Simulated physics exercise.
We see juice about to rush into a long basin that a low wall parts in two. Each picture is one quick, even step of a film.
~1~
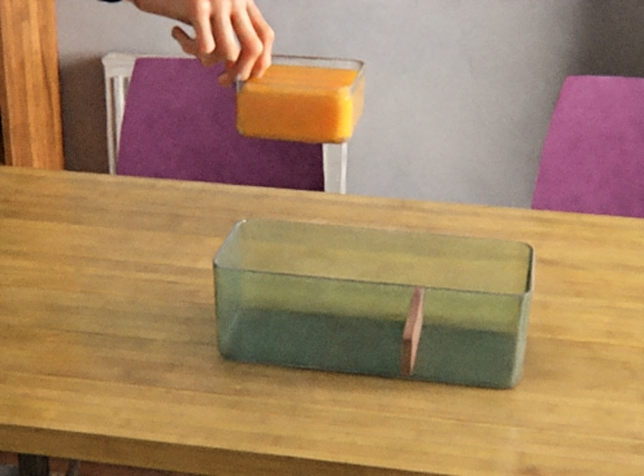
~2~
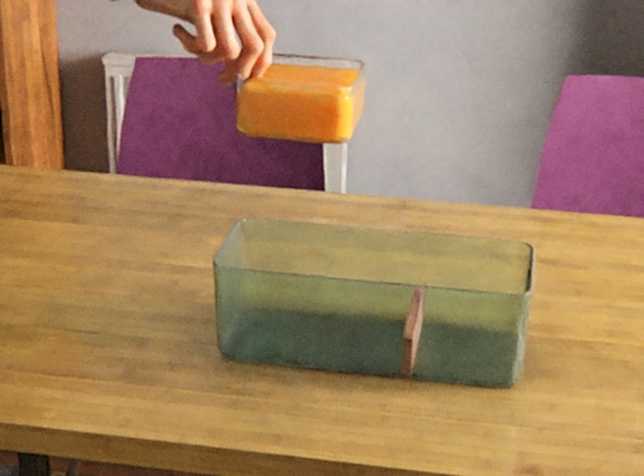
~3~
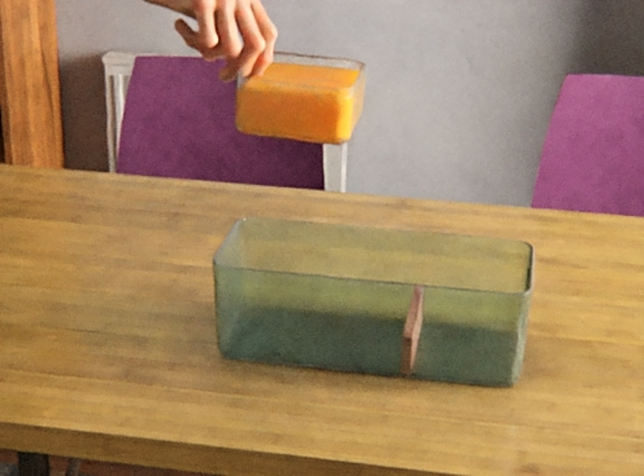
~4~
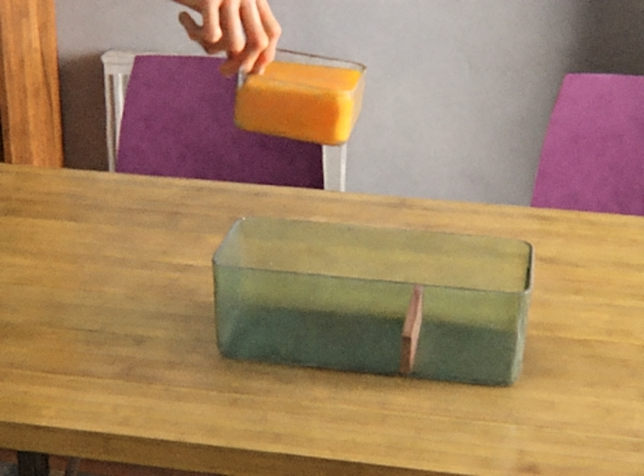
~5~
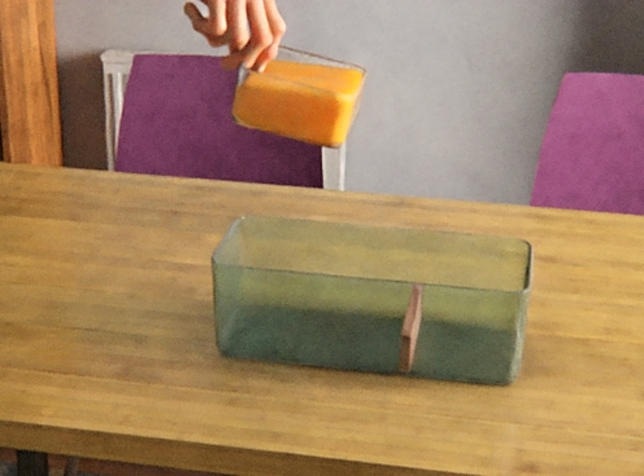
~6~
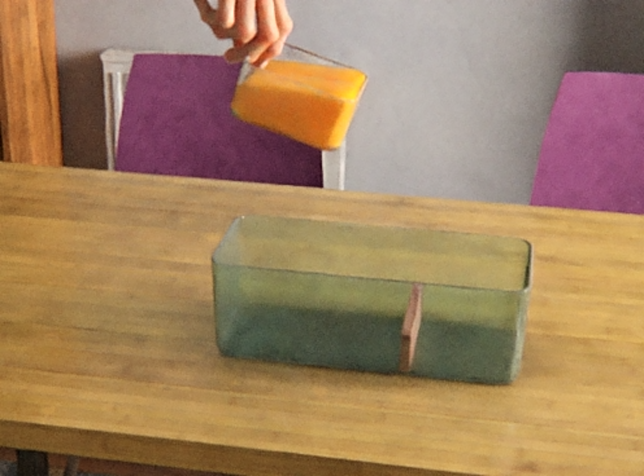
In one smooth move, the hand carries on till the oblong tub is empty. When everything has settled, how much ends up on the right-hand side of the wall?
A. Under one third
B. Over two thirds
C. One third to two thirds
One third to two thirds (C).
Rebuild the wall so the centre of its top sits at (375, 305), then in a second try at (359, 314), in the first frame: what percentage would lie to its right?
About 75 per cent on the first try, and 80 per cent on the second.
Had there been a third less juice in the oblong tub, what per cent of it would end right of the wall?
Roughly 25 %.
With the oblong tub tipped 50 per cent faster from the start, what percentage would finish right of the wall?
I'd estimate about 40 percent ends up there.
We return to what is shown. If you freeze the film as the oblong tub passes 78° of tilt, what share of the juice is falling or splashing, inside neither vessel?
That comes to near 50 percent.
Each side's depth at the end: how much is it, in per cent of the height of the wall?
Left 20 %, right 50 %.
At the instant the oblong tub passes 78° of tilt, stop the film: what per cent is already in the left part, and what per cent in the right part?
On the left near 5 in a hundred, on the right near 15 in a hundred.
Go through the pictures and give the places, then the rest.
The first frame shows tilt 0°; pouring edge (358, 77); surface from (249, 75) to (357, 83); the long basin's rim runs from (226, 243) to (532, 271); the wall's top is at (414, 313).
The second frame shows tilt 1°; pouring edge (359, 77); surface from (249, 74) to (358, 83).
The third frame shows tilt 3°; pouring edge (359, 78); surface from (250, 73) to (358, 82).
The fourth frame shows tilt 6°; pouring edge (360, 81); surface from (250, 72) to (358, 82).
The fifth frame shows tilt 11°; pouring edge (360, 85); surface from (249, 71) to (359, 82).
The sixth frame shows tilt 17°; pouring edge (361, 90); surface from (248, 72) to (362, 83).
A moment on, the oblong tub is tipped on its side and 32 per cent is still to pour, 4 is left of the wall and 15 right of it.
Next, the oblong tub is tipped right over and 5 per cent is still to pour, 27 is left of the wall and 57 right of it.
Then the oblong tub is tipped right over and 0 per cent is still to pour, 39 is left of the wall and 56 right of it.
Later the oblong tub is tipped right over and 0 per cent is still to pour, 40 is left of the wall and 56 right of it.
Finally, 40 per cent lies left of the wall, 56 right of it and 4 outside.
